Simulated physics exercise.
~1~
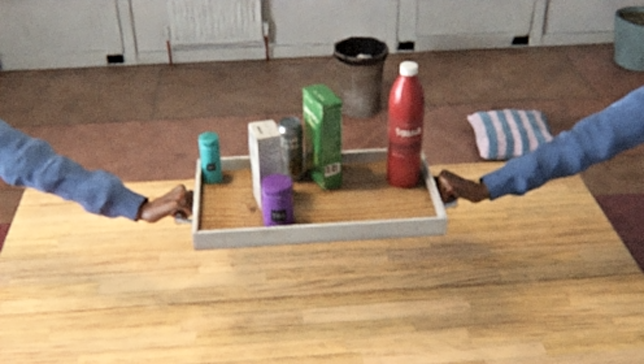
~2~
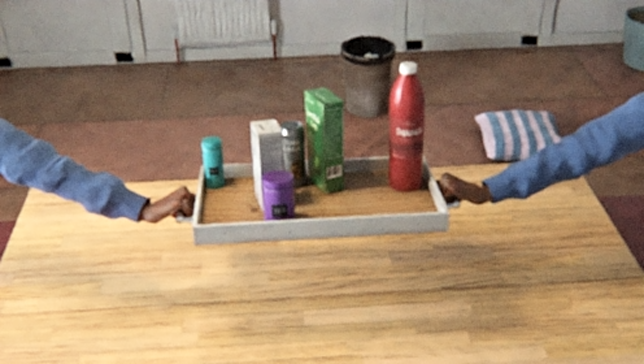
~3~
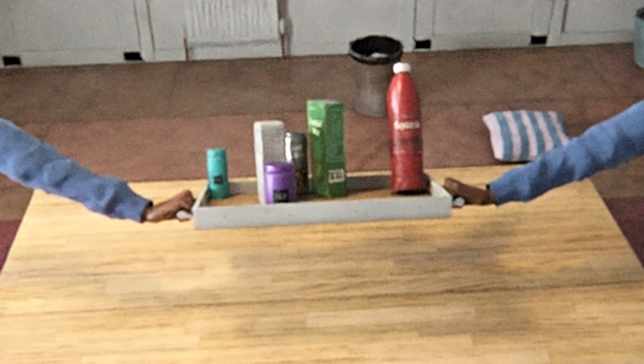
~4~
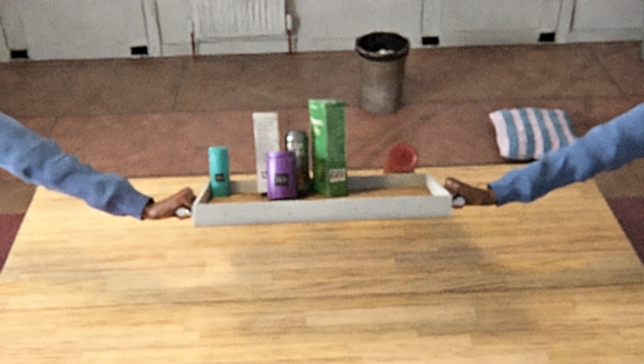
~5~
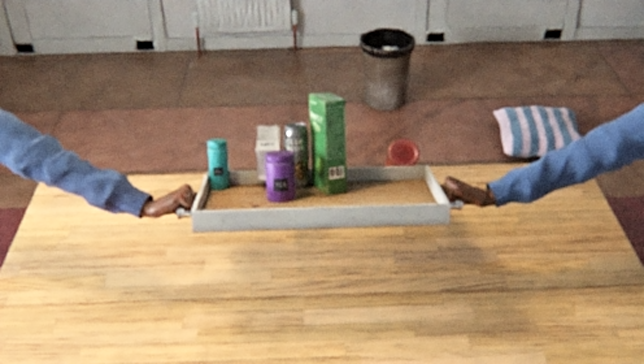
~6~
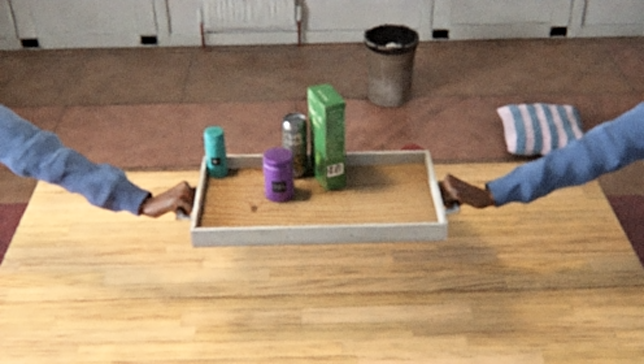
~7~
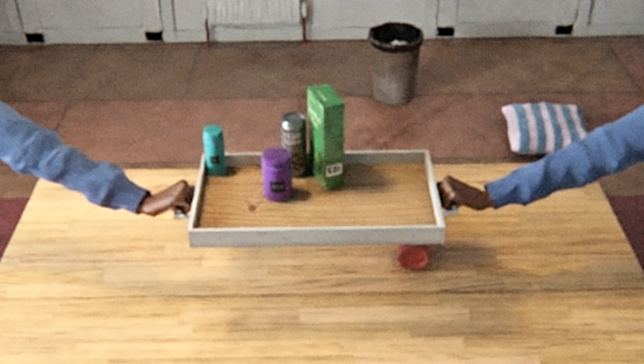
A tall red bottle stands at the right of a shallow, pale-rimmed tray that two hands in blue sleeves hold above a light wooden table, seen from the front and slightly above. To its left are a green packet, a grey can, a white carton, a purple jar and a turquoise shaker, with a dark bin and striped cushion behind. The tray tips away, far edge down, and the bottle drops off the back. As the tray levels, the white carton topples and disappears. Finally, the bottle's red end shows beneath the tray, while the other four items remain upright on it.
